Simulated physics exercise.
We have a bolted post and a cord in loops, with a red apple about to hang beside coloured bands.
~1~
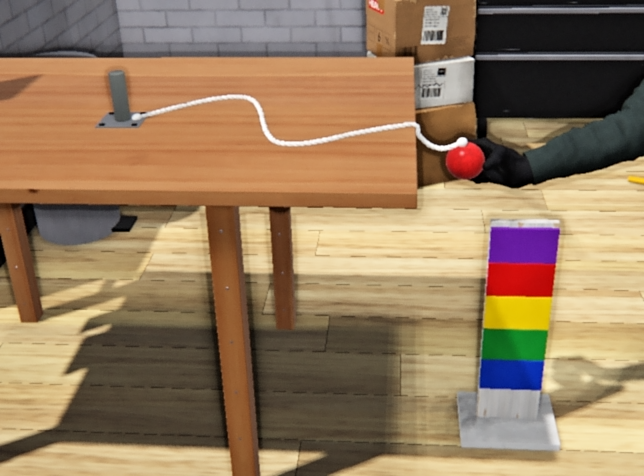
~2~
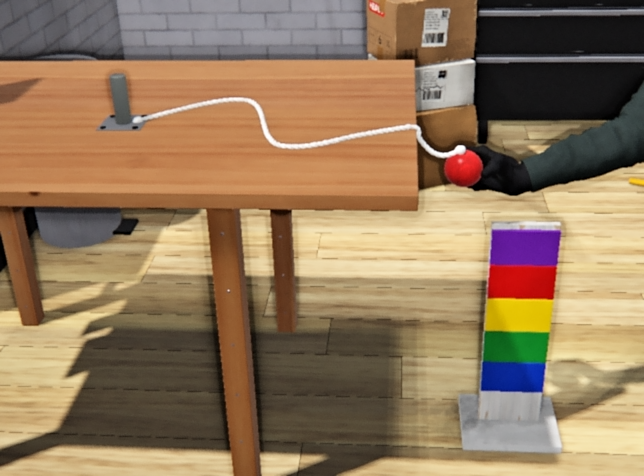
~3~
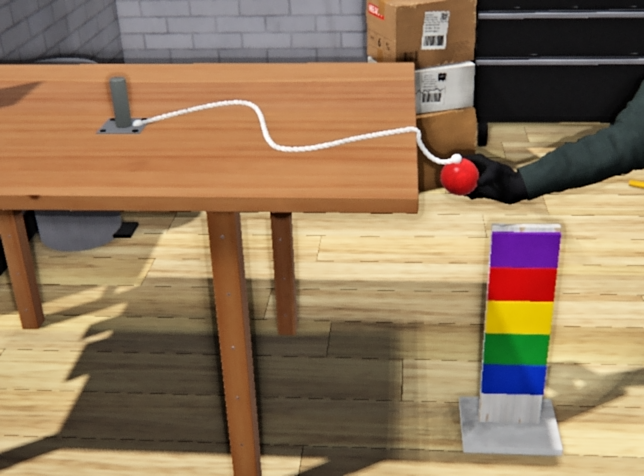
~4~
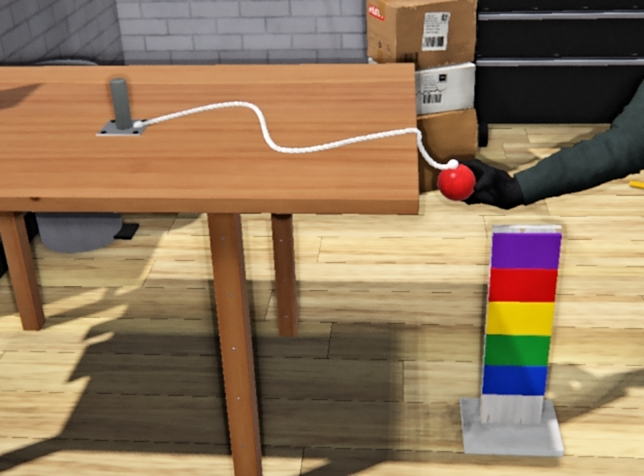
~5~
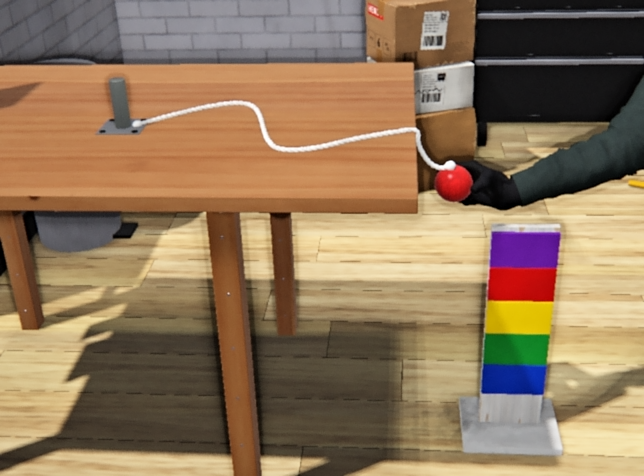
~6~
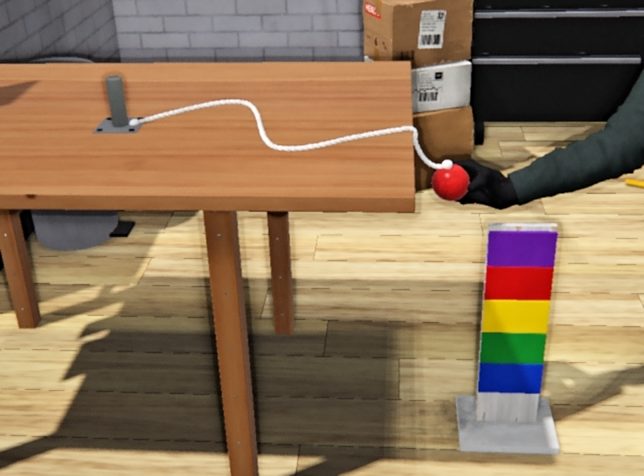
A red ball-like object on a white cord, held by a black-gloved hand beside the wooden table's right edge, shifts slightly down and left, while the cord lies curved across the tabletop and the colour-banded stand remains in place.
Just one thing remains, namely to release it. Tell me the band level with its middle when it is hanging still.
That is the yellow band.
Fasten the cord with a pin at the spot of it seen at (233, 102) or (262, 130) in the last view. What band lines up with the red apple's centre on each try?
In order: Red; purple.
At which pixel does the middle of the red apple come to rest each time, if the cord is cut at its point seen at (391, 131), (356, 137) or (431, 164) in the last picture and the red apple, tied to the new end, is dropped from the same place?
Respectively (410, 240), (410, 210) and (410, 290).
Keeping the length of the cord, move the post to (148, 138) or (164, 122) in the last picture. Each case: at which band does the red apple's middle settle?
Trial 1 - green; trial 2 - green.
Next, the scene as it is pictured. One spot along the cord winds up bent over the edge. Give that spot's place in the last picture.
It sits at about (293, 149).
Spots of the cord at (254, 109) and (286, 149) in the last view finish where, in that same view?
Result - first point (284, 123), second point (409, 123).
A little later, apple near (443, 291); level with red.
Next, apple near (392, 295); level with yellow.
Later still, apple near (419, 304); level with yellow.
When it is over, apple near (410, 304); level with yellow. Its middle rests at the yellow band.
